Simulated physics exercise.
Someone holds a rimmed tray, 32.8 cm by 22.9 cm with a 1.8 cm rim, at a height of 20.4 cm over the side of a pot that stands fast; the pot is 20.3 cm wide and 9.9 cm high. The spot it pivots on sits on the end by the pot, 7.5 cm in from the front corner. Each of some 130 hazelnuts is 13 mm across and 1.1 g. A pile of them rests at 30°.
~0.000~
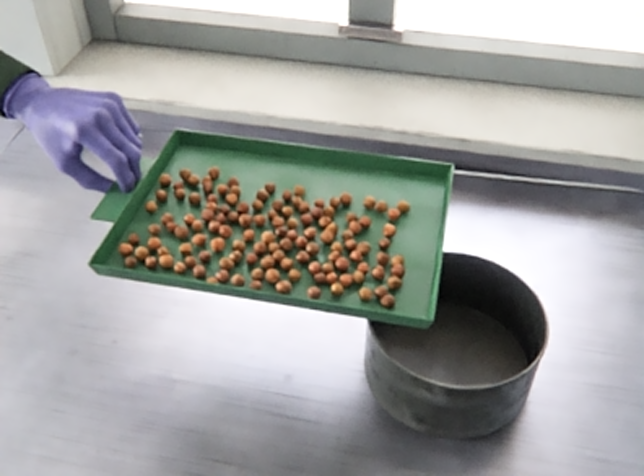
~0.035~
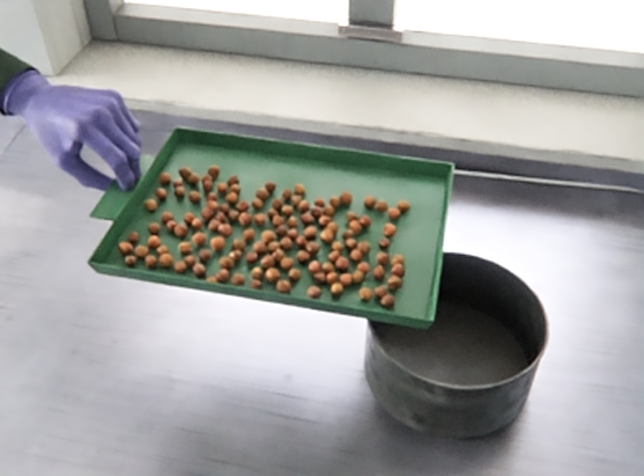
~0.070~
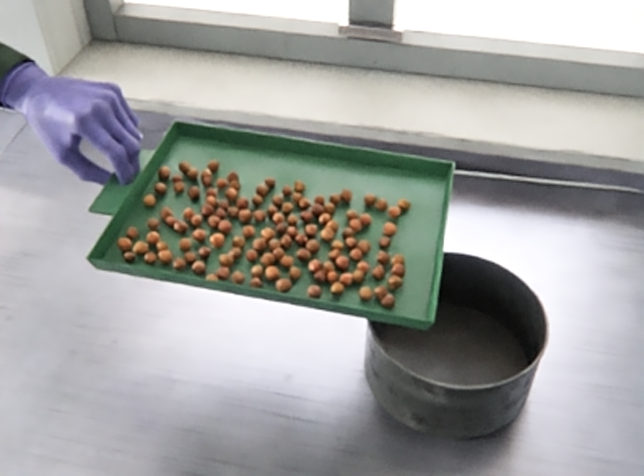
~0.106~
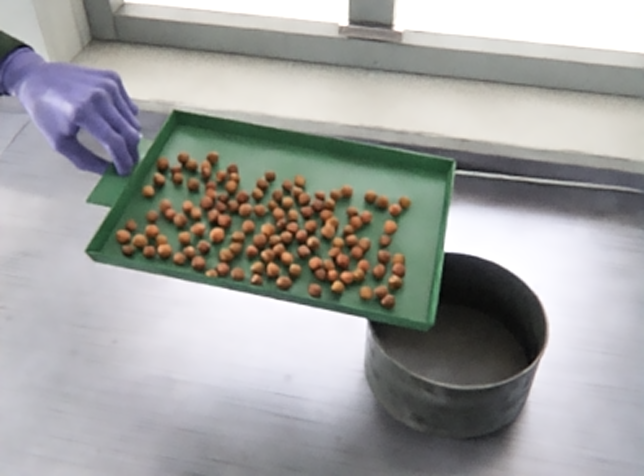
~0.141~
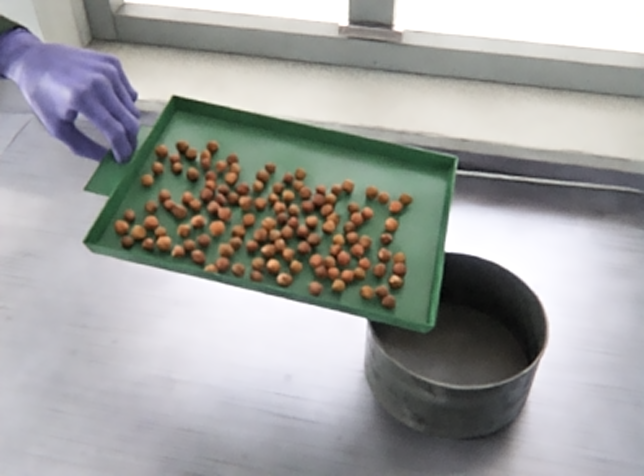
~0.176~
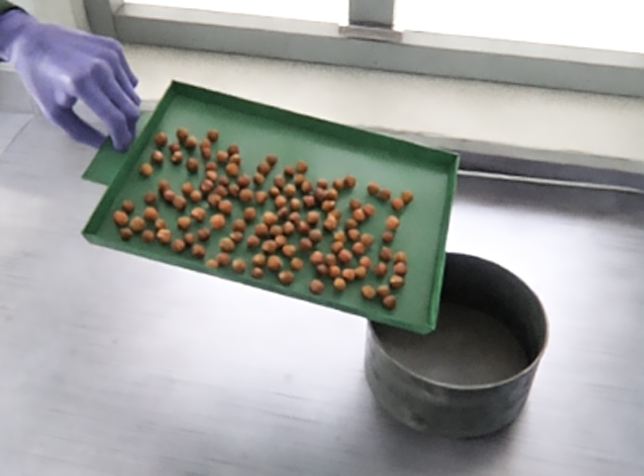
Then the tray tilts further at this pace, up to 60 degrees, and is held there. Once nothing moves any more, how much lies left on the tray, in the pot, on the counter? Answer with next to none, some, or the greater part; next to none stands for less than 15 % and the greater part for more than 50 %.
Left on the tray: The greater part; pot: Next to none; counter: Some.
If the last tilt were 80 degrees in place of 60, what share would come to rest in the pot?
Roughly 15 %.
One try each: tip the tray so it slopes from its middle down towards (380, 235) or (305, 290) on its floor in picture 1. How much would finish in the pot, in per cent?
30 and 0 %.
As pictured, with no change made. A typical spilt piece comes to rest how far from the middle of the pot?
22 cm.
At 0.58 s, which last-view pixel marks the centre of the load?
Look near (369, 263) in the last picture.
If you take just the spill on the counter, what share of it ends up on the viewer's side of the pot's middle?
Some 90 per cent.
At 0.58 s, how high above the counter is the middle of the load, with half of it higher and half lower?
About 26 cm.
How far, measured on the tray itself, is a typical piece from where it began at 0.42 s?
By then it sits near 4 cm from where it began.
After 0.42 s, tilt 36 degrees; the tray holds 100 %, the pot 0 %.
After 0.58 s, tilt 52 degrees; the tray holds 100 %, the pot 0 %.
Then, at 0.87 s, tilt 60 degrees; the tray holds 70 %, the pot 0 %.
At rest (2.1 s), tray 60 %, pot 5 %, counter 35 %.
